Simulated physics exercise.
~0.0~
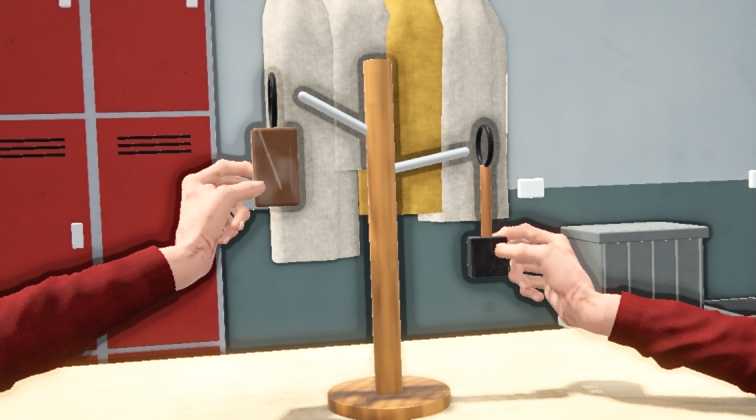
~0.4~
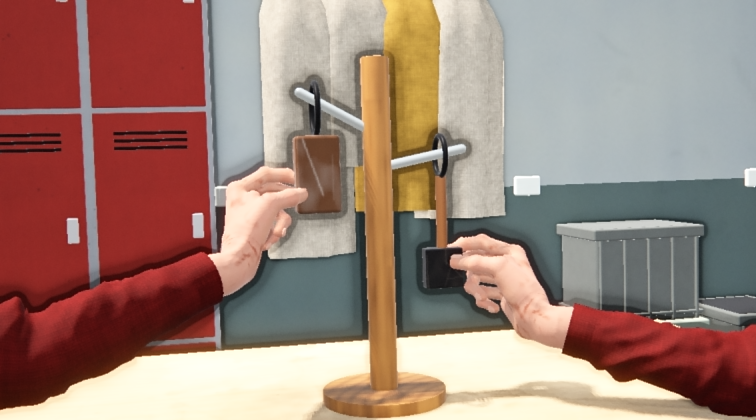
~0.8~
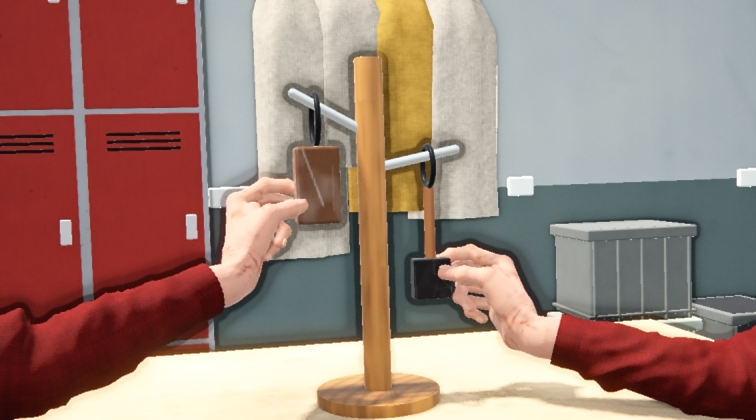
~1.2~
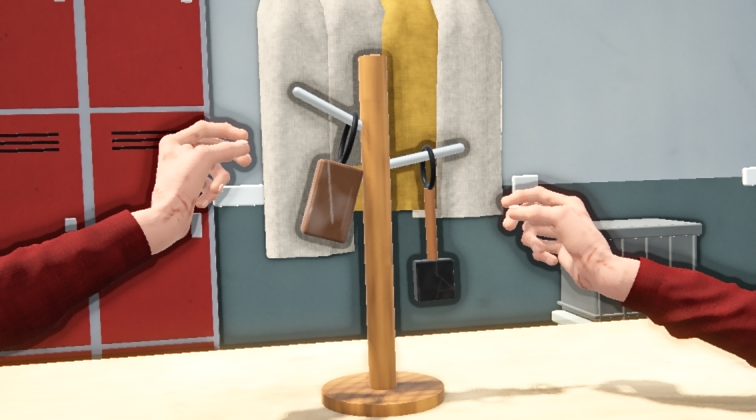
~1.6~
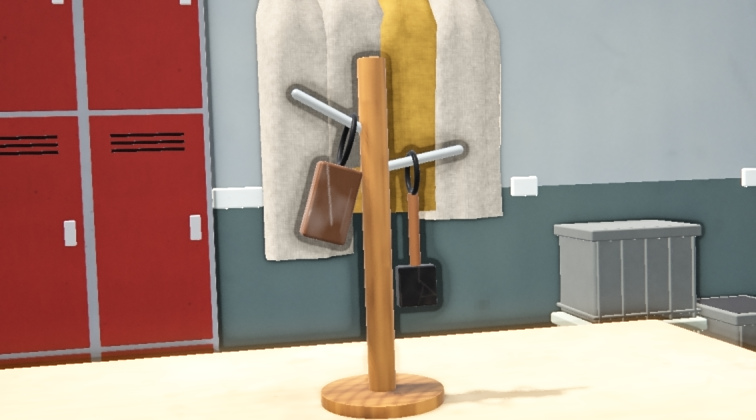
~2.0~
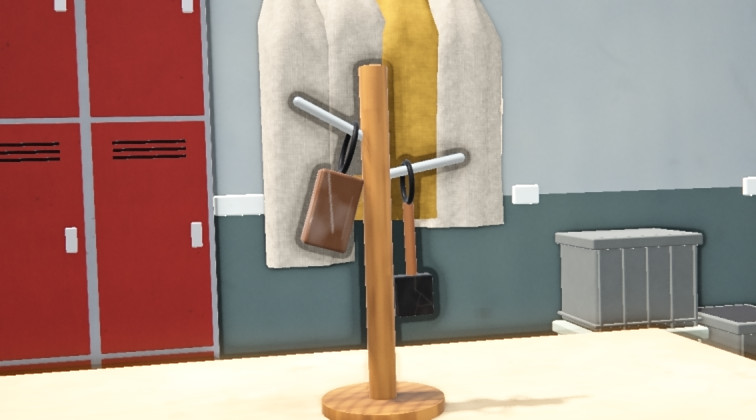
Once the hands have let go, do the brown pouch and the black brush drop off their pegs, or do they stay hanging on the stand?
Both stay hanging on the stand. The brown pouch hangs tilted from the left peg, and the black brush hangs from the right peg close to the post.
The clip opens on a wooden stand with a metal peg on each side, set on a pale table before red lockers and hanging coats, while two hands in red sleeves hold a brown pouch at left and a black brush at right. The hands bring both items inward until their dark loops are around the pegs, then lower them slightly. The hands let go and draw back out of view. The pouch shifts toward the post and hangs tilted, while the brush slides inward along its peg. At the end, both hang by their loops close to the post.
